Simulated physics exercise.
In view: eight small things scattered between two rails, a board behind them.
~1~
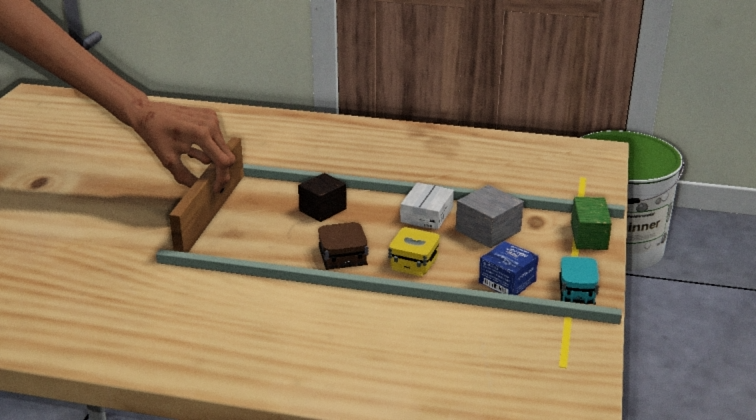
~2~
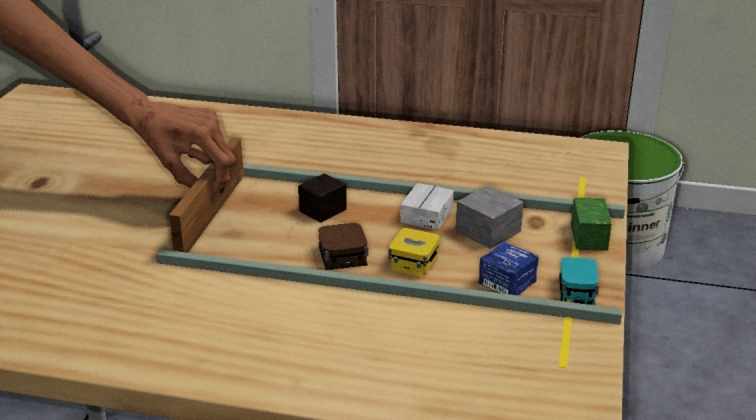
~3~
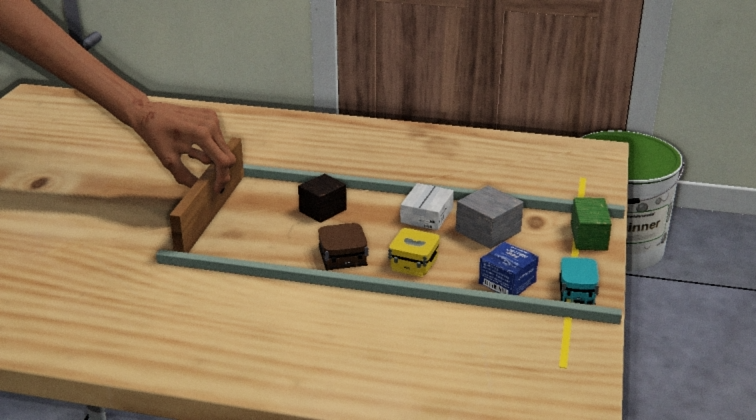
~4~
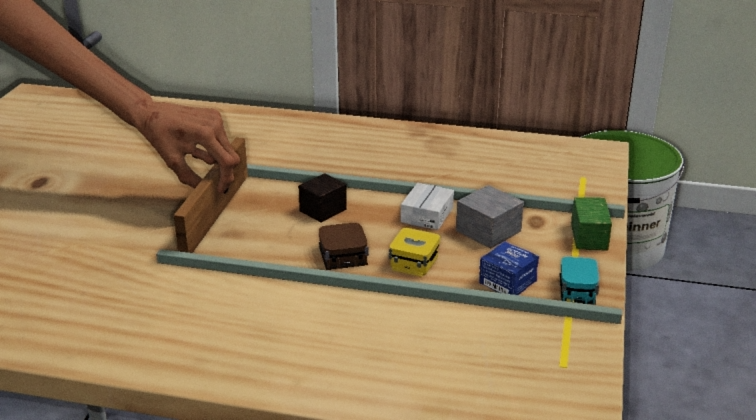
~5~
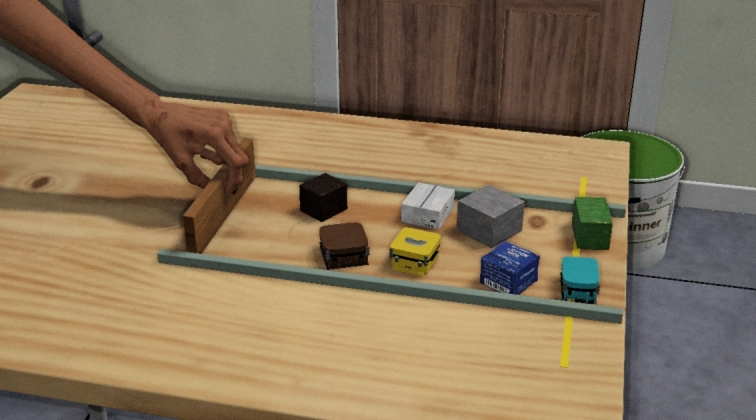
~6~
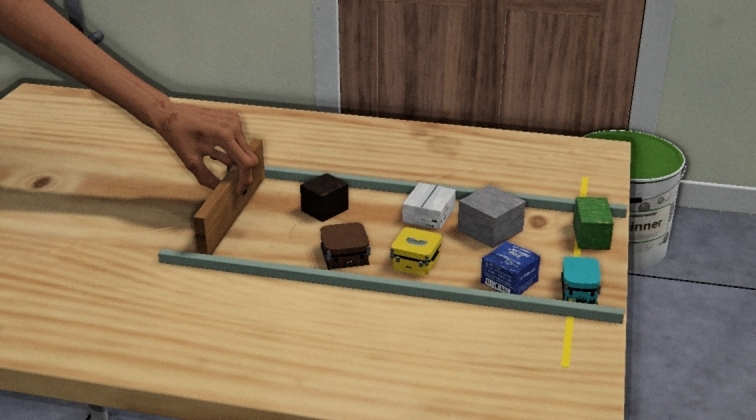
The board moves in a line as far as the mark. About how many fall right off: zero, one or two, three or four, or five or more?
In the end the number that fall off is five or more.
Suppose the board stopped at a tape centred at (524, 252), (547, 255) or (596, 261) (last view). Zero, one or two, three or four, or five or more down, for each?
One after another: Either one or two; three or four; at least five.
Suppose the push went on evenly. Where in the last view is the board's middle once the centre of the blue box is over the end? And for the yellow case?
About (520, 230), and (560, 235) for the other.
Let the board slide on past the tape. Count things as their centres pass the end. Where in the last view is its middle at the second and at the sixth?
Near (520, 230) and (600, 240).
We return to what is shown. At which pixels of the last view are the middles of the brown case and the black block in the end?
First (597, 285), then (597, 222).
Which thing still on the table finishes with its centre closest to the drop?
Foremost is the grey block.
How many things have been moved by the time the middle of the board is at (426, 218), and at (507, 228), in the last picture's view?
At the one place 6, at the other 8.
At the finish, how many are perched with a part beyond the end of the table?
Overhanging: 1.
Soon after, none off yet; green block at rest near (593, 223); turquoise case at rest near (581, 281); blue box at rest near (511, 269).
After that, none off yet; green block at rest near (593, 223); turquoise case at rest near (581, 281); blue box displaced a little near (527, 273).
And then, one off so far; green block displaced about its own width near (627, 225); turquoise case on its way down near (665, 389); blue box displaced well along near (628, 288).
In the end, the number that fall off is five or more; gone, white box, yellow case, blue box, turquoise case and green block.
